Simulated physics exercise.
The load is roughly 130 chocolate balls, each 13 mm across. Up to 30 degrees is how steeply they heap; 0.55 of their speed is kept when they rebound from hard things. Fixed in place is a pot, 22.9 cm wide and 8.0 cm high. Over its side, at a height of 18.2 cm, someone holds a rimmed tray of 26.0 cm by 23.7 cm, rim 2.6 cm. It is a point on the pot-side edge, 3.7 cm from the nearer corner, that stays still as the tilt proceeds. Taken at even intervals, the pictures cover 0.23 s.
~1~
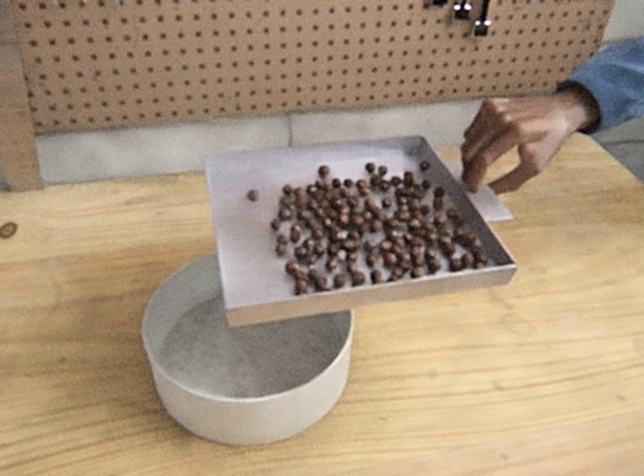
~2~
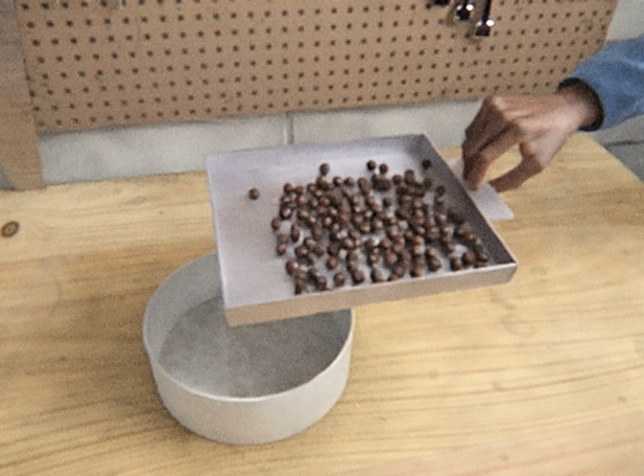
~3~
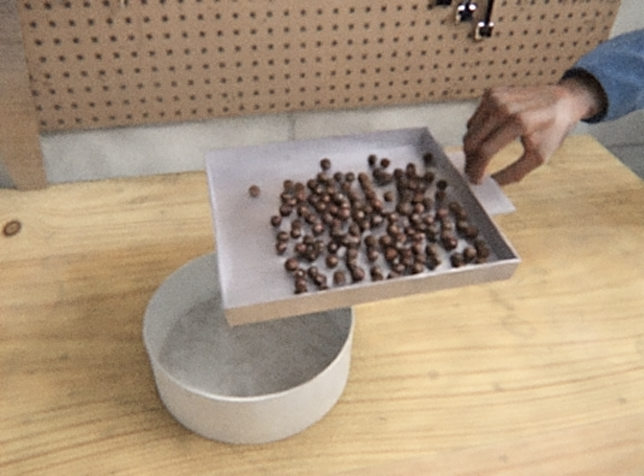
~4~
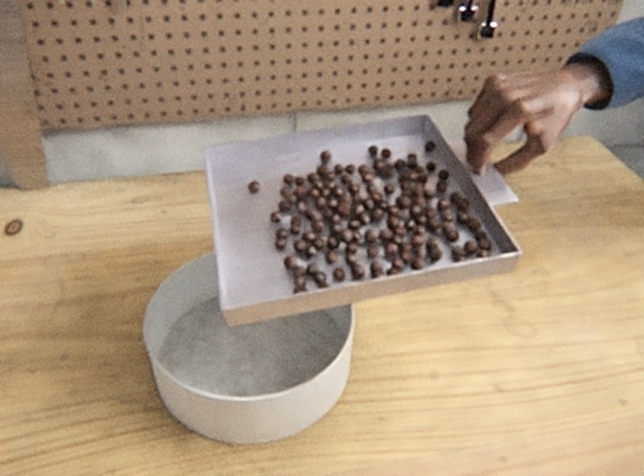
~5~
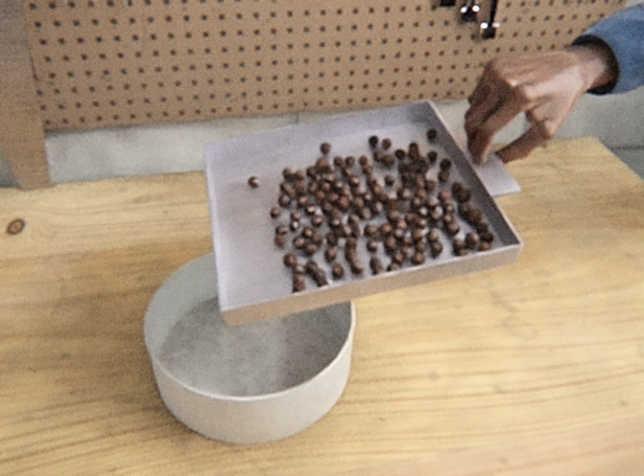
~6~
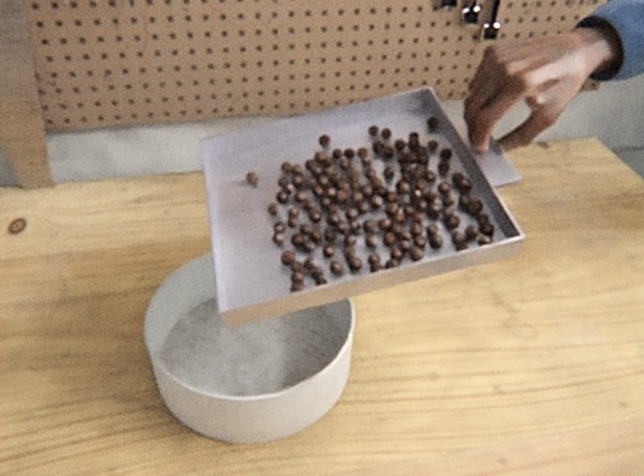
A pale, shallow rimmed tray scattered with small round brown balls is held over a light grey round pot on a wooden workbench, seen from slightly above. A hand in a blue sleeve grips the tray's right end, with perforated brown board and grey blocks behind. The hand slowly raises that end, slanting the tray gently down leftward, while the balls barely shift and the camera stays still.
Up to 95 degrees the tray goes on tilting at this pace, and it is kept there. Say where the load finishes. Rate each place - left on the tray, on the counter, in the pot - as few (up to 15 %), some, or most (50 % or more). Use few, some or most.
Tray: Few; counter: Most; pot: Few.
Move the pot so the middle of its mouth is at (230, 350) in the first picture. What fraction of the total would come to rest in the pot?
The share would be some 80 per cent.
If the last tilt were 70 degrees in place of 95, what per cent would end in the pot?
Then about 0 per cent.
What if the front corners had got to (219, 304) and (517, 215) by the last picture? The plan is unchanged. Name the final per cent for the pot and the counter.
Per cent by place - pot 55, counter 45.
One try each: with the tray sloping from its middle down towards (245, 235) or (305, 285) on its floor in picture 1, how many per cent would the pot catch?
Near 55 and 0 percent, in that order.
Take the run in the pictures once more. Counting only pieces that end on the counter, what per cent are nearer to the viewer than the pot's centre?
Roughly 100 percent of the spill.
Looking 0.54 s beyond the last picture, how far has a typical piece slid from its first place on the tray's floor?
By then it sits near 9 cm from where it began.
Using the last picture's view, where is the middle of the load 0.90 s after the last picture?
I'd put it close to (233, 243).
Then, 0.54 s after the last picture, tilt 51 degrees; the tray holds 100 %, the pot 0 %.
Then, 0.90 s after the last picture, tilt 78 degrees; the tray holds 95 %, the pot 0 %.
Then, 1.35 s after the last picture, tilt 95 degrees; the tray holds 35 %, the pot 0 %.
In the end, tray 0 %, counter 95 %, pot 0 %.
